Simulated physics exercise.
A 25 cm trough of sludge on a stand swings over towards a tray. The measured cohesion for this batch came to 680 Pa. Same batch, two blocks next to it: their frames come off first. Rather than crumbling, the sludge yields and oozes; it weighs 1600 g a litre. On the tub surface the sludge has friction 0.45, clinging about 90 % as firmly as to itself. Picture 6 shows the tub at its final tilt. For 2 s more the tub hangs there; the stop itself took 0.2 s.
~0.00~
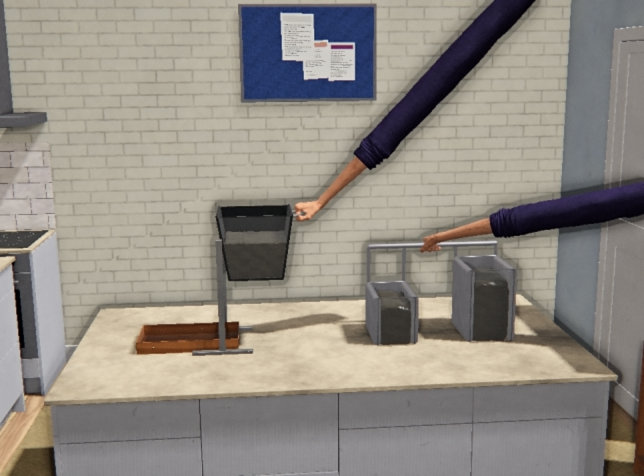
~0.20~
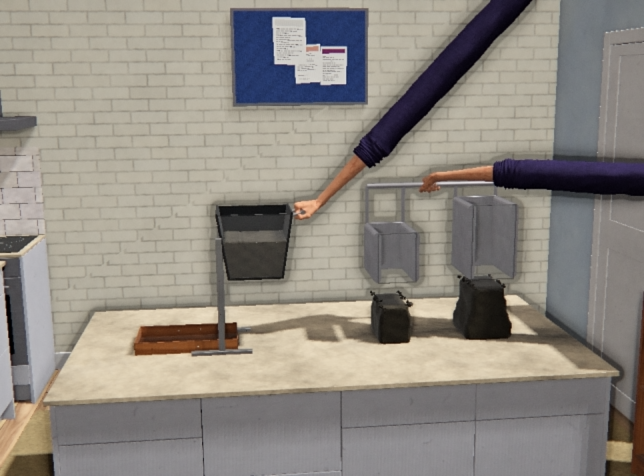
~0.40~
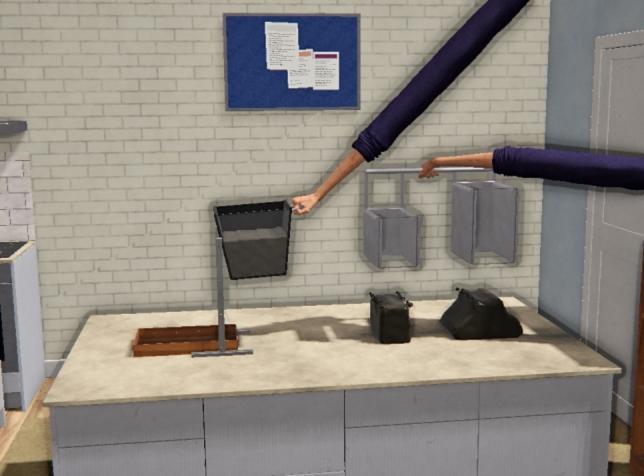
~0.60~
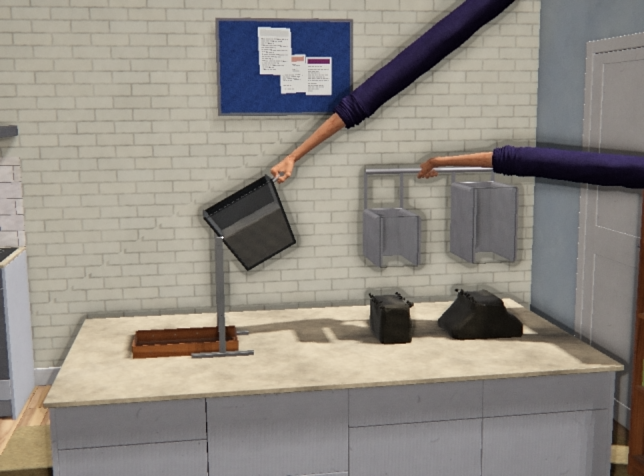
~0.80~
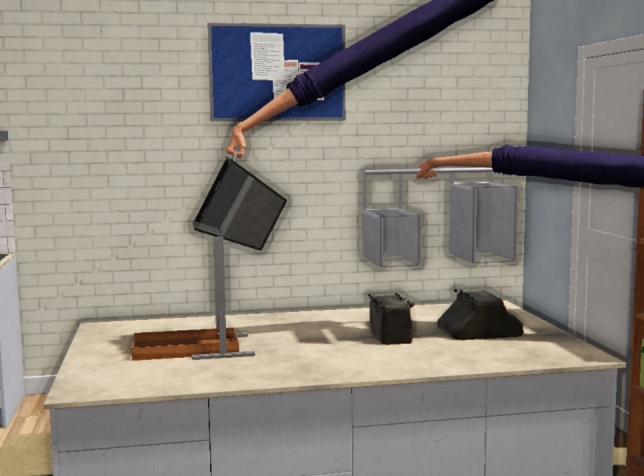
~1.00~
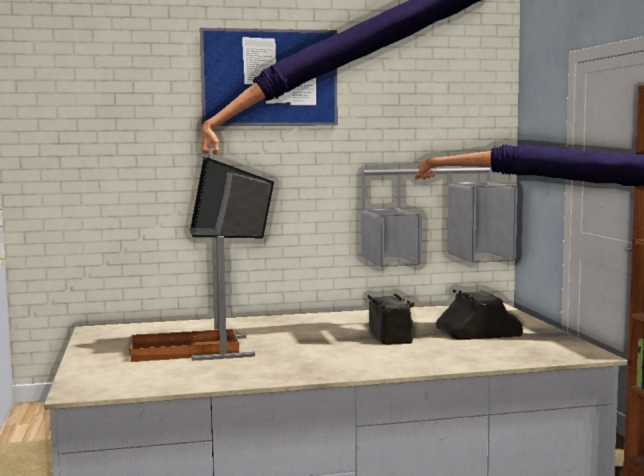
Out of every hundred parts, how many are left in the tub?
Some 100 in every hundred.
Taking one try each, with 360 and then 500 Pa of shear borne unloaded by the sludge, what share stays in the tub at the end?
In turn about 75 %, 95 %.
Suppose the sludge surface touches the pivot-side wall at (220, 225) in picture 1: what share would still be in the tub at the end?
Result: Approx. 70 % remaining in tub.
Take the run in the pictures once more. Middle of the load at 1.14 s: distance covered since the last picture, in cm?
2 cm.
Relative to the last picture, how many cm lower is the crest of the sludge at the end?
The top ends up some 4 cm below its level in the last picture.
By 1.14 s, the tub is at 78 degrees and holds 100 %.
By 1.31 s, the tub is at 78 degrees and holds 100 %.
By 1.48 s, the tub is at 78 degrees and holds 100 %.
By 1.65 s, the tub is at 78 degrees and holds 100 %.
By 3.00 s, at the end, the tub is at 78 degrees and holds 100 %.
